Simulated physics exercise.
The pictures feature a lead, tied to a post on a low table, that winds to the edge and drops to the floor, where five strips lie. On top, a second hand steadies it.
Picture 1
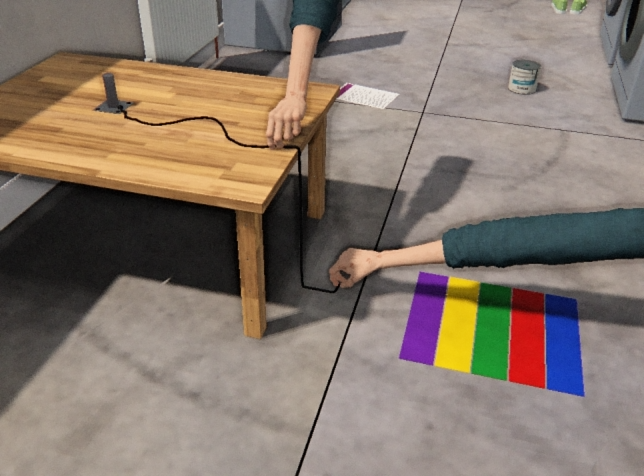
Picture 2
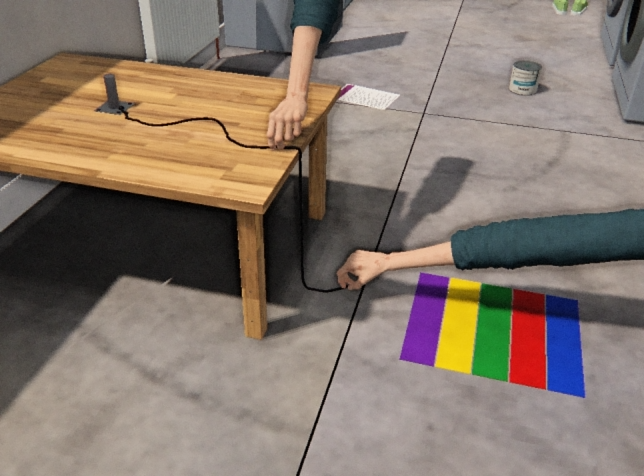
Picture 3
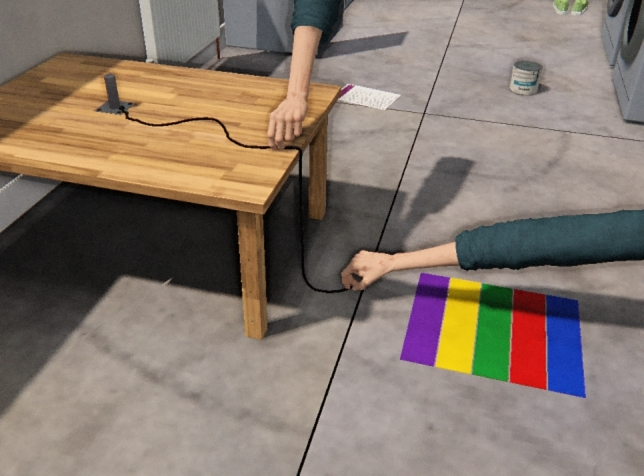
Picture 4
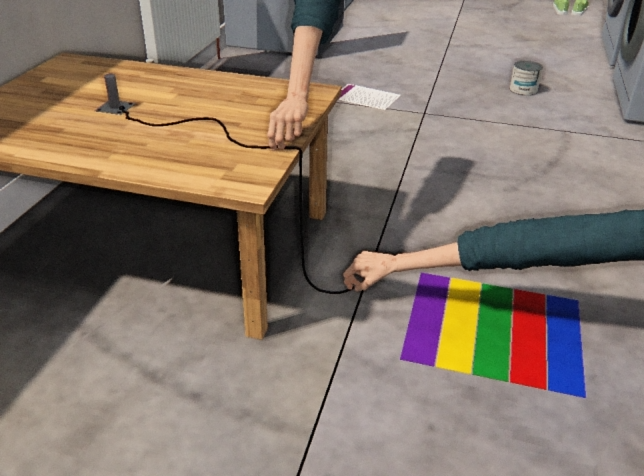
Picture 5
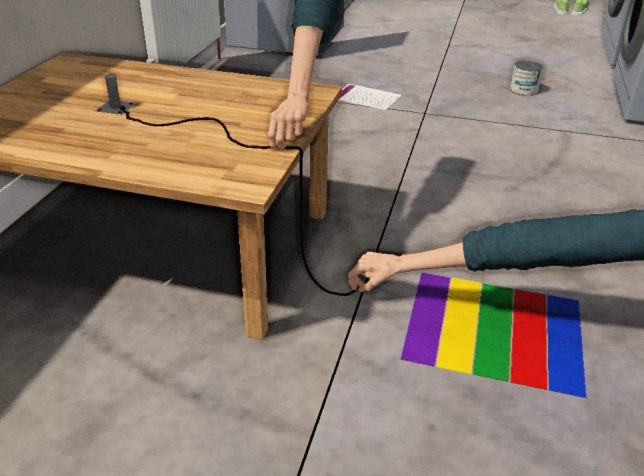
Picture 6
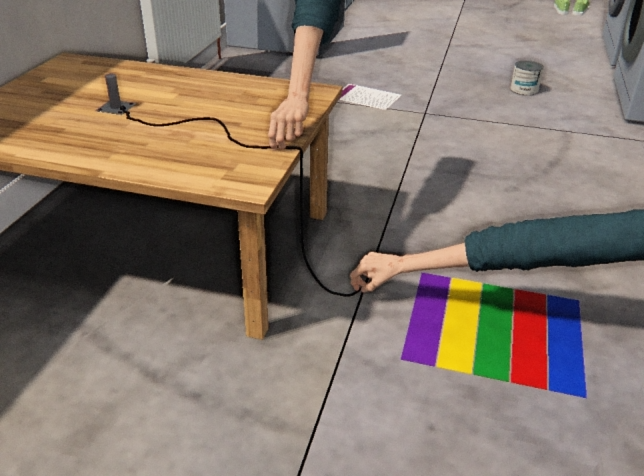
Two arms in dark teal sleeves reach into a grey-floored room, seen from above at an angle, one hand resting at the edge of a low wooden table. A black lead runs from a dark post across the tabletop and down to the other hand, beside purple, yellow, green, red and blue strips. That lower hand draws the lead's end slightly rightward, its bend rounding, while the camera stays still.
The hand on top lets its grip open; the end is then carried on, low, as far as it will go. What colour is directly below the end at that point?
The colour below it is green.
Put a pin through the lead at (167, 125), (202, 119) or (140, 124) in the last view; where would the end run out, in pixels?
Near (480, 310), then (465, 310), then (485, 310).
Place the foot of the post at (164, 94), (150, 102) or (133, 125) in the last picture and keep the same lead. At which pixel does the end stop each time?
You'd find it around (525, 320), then (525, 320), and finally (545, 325).
A little later, end near (436, 302); over purple.
Next, end near (475, 310); over yellow.
When it is tight, end near (497, 314); over green. The end stops over the green strip.
